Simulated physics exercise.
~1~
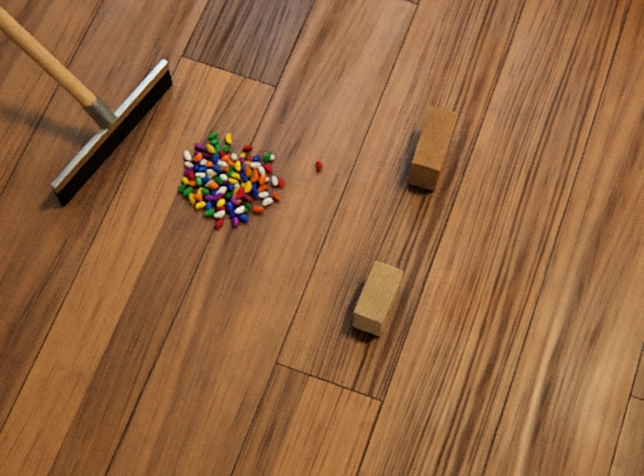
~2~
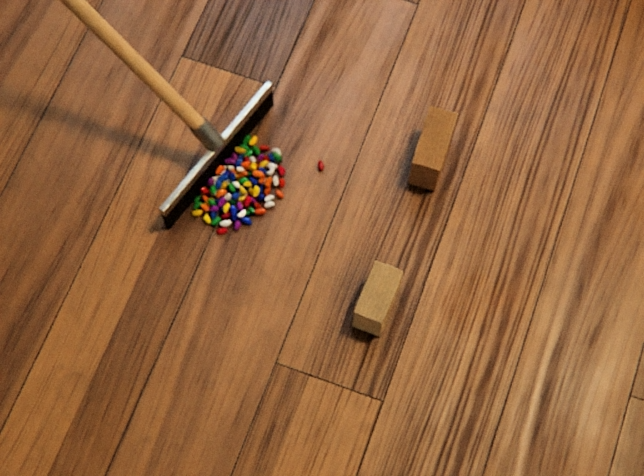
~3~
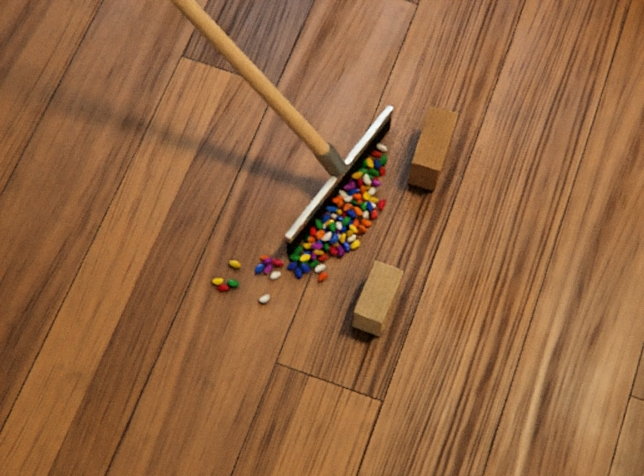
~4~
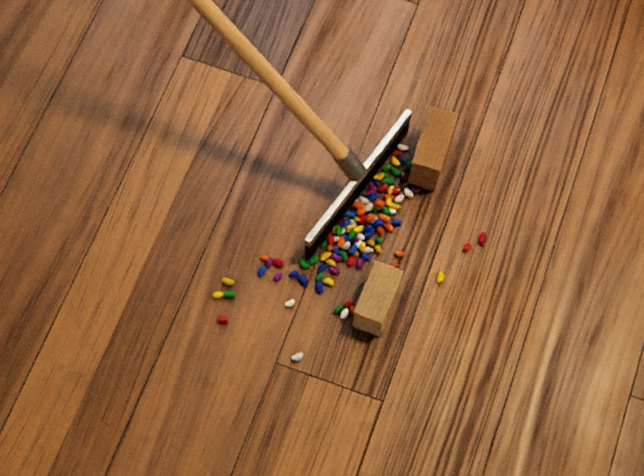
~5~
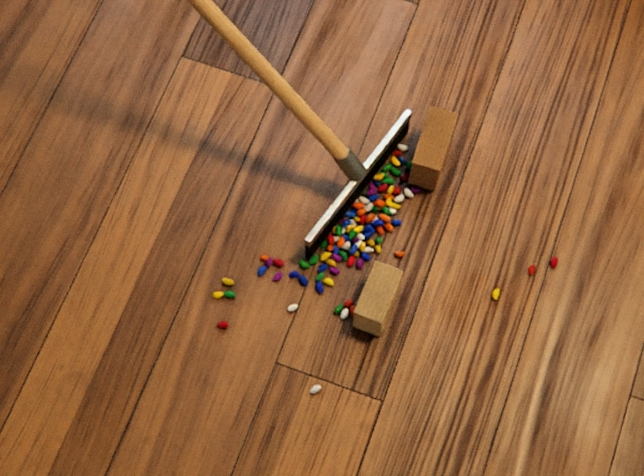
On a wooden floor, a squeegee pushes colorful jelly beans toward two blocks, where most stay.
